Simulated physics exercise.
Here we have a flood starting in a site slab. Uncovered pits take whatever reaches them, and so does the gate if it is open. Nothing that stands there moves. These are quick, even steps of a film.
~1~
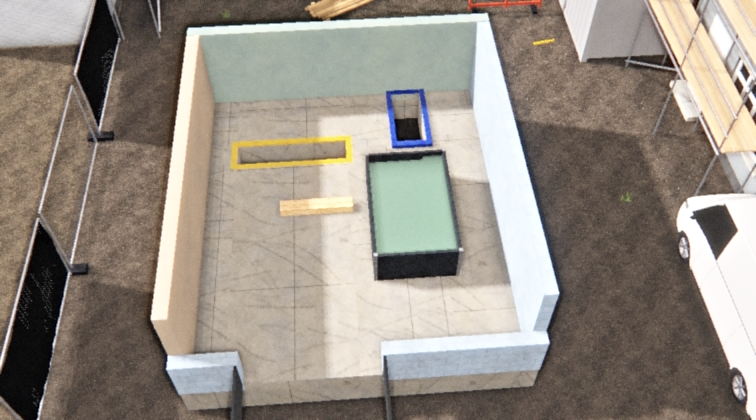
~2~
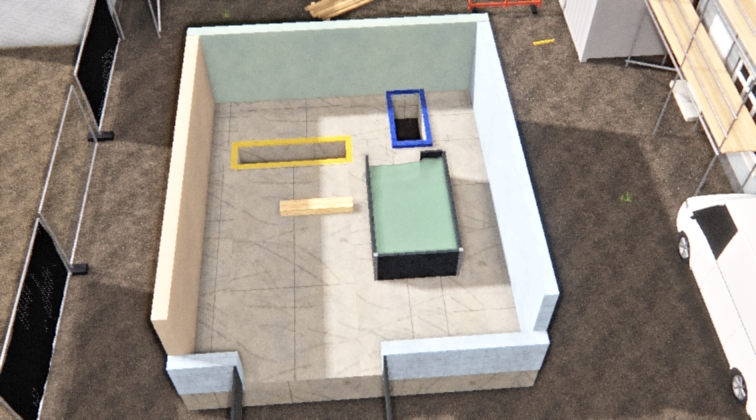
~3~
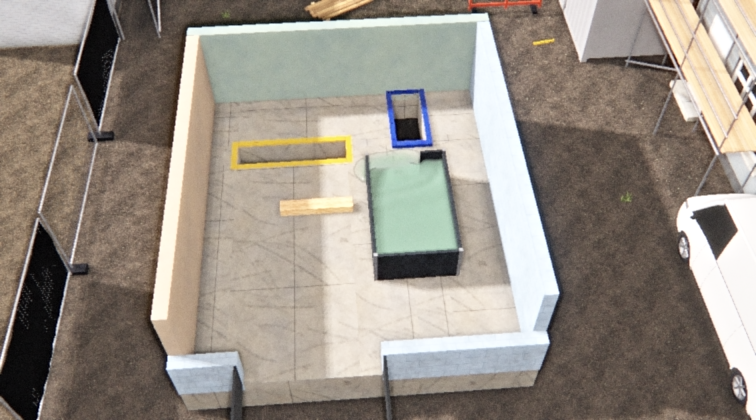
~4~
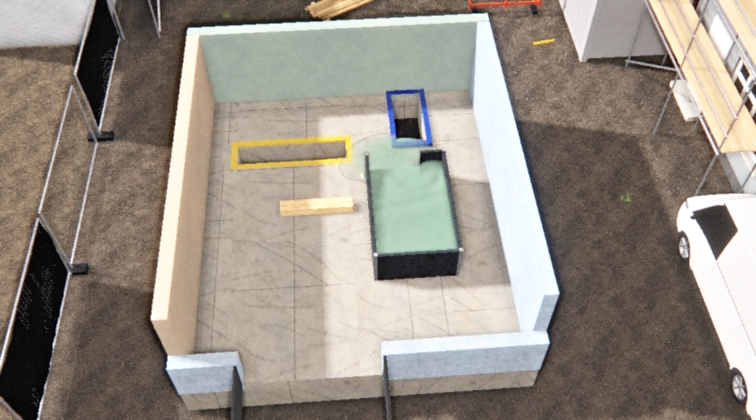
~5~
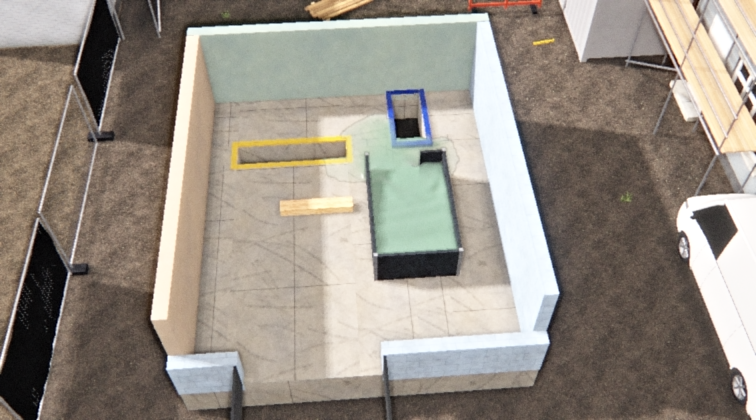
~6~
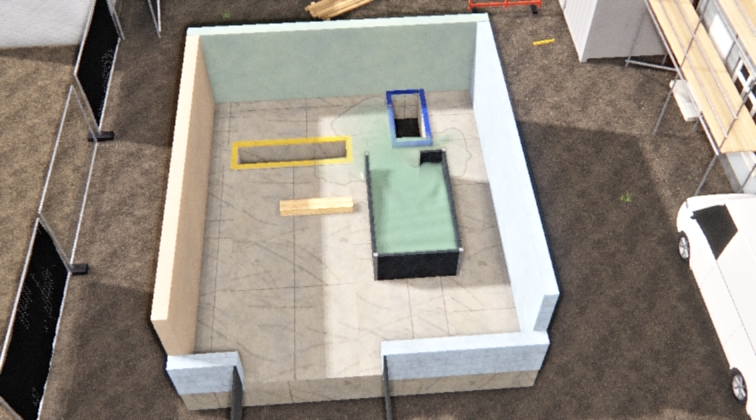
The footage shows a dark-sided open tank of still green water on a walled concrete slab; a gap opens in its far side, and a thin greenish sheet spreads out across the floor around the near end of a blue-rimmed opening.
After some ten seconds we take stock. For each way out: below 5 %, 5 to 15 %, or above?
One by one: The gate takes under 5 %; the yellow pit takes over 15 %; the blue pit takes over 15 %.
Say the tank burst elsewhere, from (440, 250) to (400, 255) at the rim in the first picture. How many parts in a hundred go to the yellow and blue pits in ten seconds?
Per cent: Yellow 4, blue 6.
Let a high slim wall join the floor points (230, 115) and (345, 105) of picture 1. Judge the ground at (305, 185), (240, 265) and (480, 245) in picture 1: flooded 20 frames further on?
As listed: Not flooded, clear, clear.
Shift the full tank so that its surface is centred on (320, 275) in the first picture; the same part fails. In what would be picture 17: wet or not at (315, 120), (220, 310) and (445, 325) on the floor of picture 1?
As listed: Dry, clear, dry.
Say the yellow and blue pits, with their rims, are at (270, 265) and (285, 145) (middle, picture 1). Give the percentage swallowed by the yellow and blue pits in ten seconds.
Roughly, in per cent: Yellow 12, blue 10.
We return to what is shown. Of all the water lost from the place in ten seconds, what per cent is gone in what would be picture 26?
Roughly 55 per cent.
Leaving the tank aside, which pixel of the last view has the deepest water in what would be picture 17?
At about (366, 103).
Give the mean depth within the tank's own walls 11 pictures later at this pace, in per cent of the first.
I make it 50 per cent.
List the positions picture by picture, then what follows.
In the first frame, still water in the open tank at (411, 203).
In the second frame, the front is at a hidden place, out from the gap on the open tank's far side.
In the third frame, the front is at a hidden place, out from the gap on the open tank's far side.
In the fourth frame, the front is at (377, 137), out from the gap on the open tank's far side.
In the fifth frame, the front is at (373, 117), out from the gap on the open tank's far side.
In the sixth frame, the front is at (368, 101), out from the gap on the open tank's far side.
A moment on, water covers 15 % of the floor; the gate 0 %, the yellow pit 3 %, the blue pit 6 %.
Next, water covers 25 % of the floor; the gate 0 %, the yellow pit 6 %, the blue pit 13 %.
Then, water covers 35 % of the floor; the gate 0 %, the yellow pit 10 %, the blue pit 19 %.
Later, water covers 60 % of the floor; the gate 0 %, the yellow pit 19 %, the blue pit 22 %.
In the end, water covers 75 % of the floor; the gate 2 %, the yellow pit 29 %, the blue pit 22 %.
